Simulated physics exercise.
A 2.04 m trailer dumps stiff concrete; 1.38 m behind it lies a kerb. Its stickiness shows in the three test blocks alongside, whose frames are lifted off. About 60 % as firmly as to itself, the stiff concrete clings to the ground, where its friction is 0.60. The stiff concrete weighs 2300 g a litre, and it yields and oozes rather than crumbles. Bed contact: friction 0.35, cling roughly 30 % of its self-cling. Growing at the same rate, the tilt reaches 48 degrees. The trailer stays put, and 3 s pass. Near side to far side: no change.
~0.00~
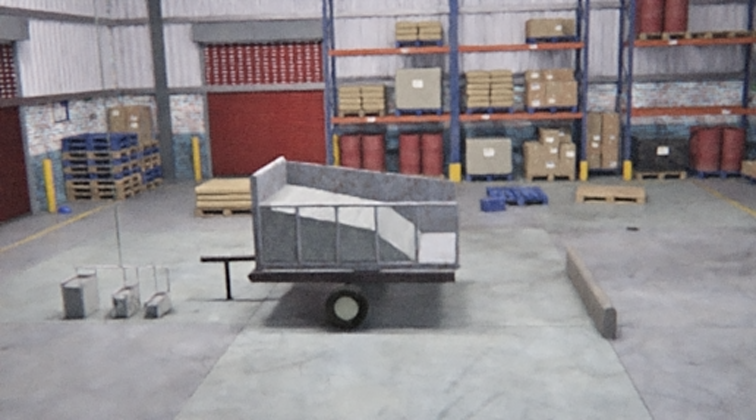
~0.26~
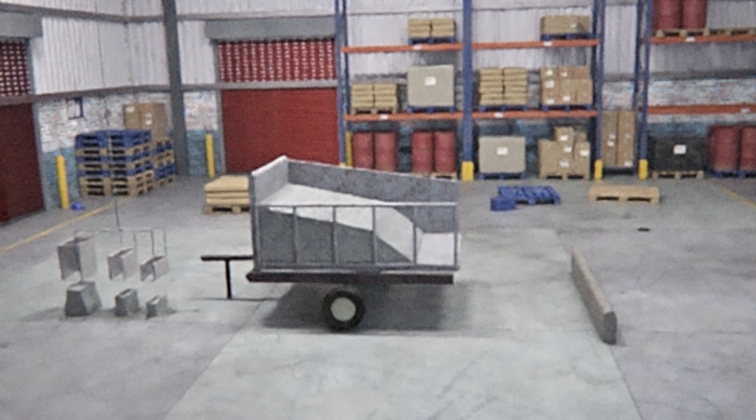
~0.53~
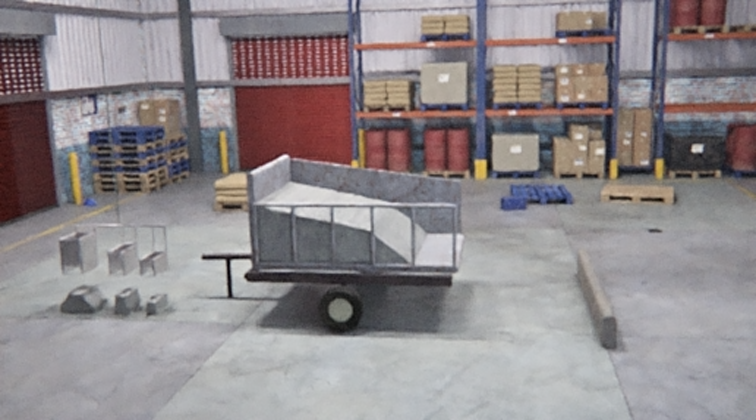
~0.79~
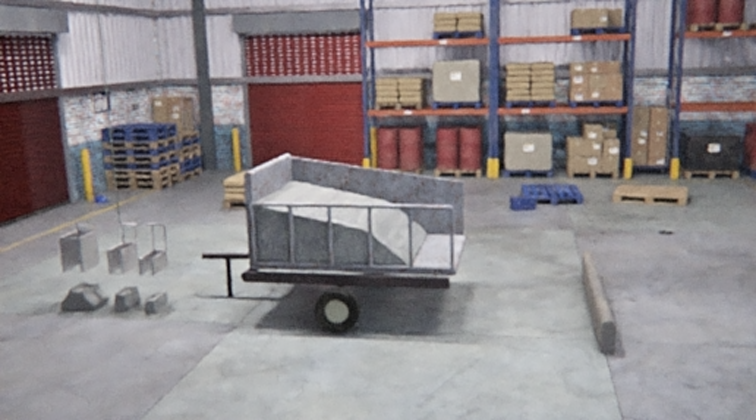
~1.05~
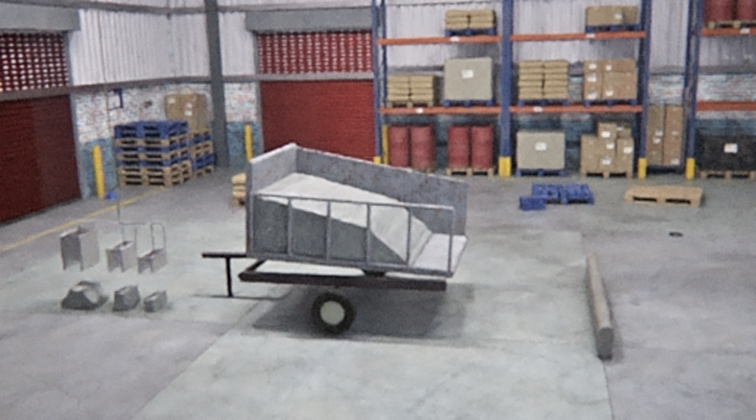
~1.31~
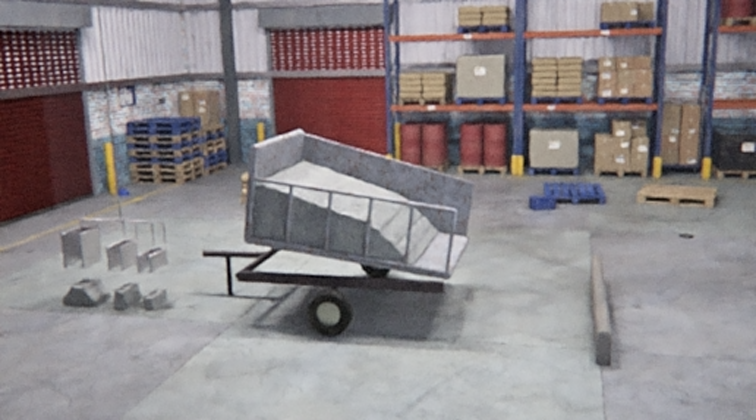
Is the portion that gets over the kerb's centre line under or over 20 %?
What gets over the kerb's centre line amounts to not as much as 20 in a hundred.
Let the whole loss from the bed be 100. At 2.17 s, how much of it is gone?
Some 0 per cent.
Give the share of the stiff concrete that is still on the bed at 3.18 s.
30 per cent.
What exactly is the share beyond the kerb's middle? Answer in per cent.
I'd put it near 2 %.
By 2.17 s, the tilt is 22 degrees, 97 % is on the bed and 0 % past the kerb's middle.
By 3.18 s, the tilt is 38 degrees, 28 % is on the bed and 0 % past the kerb's middle.
By 4.20 s, the tilt is 48 degrees, none is on the bed and 2 % past the kerb's middle.
By 5.21 s, the tilt is 48 degrees, none is on the bed and 2 % past the kerb's middle.
By 6.91 s, at the end, the tilt is 48 degrees, none is on the bed and 2 % past the kerb's middle.
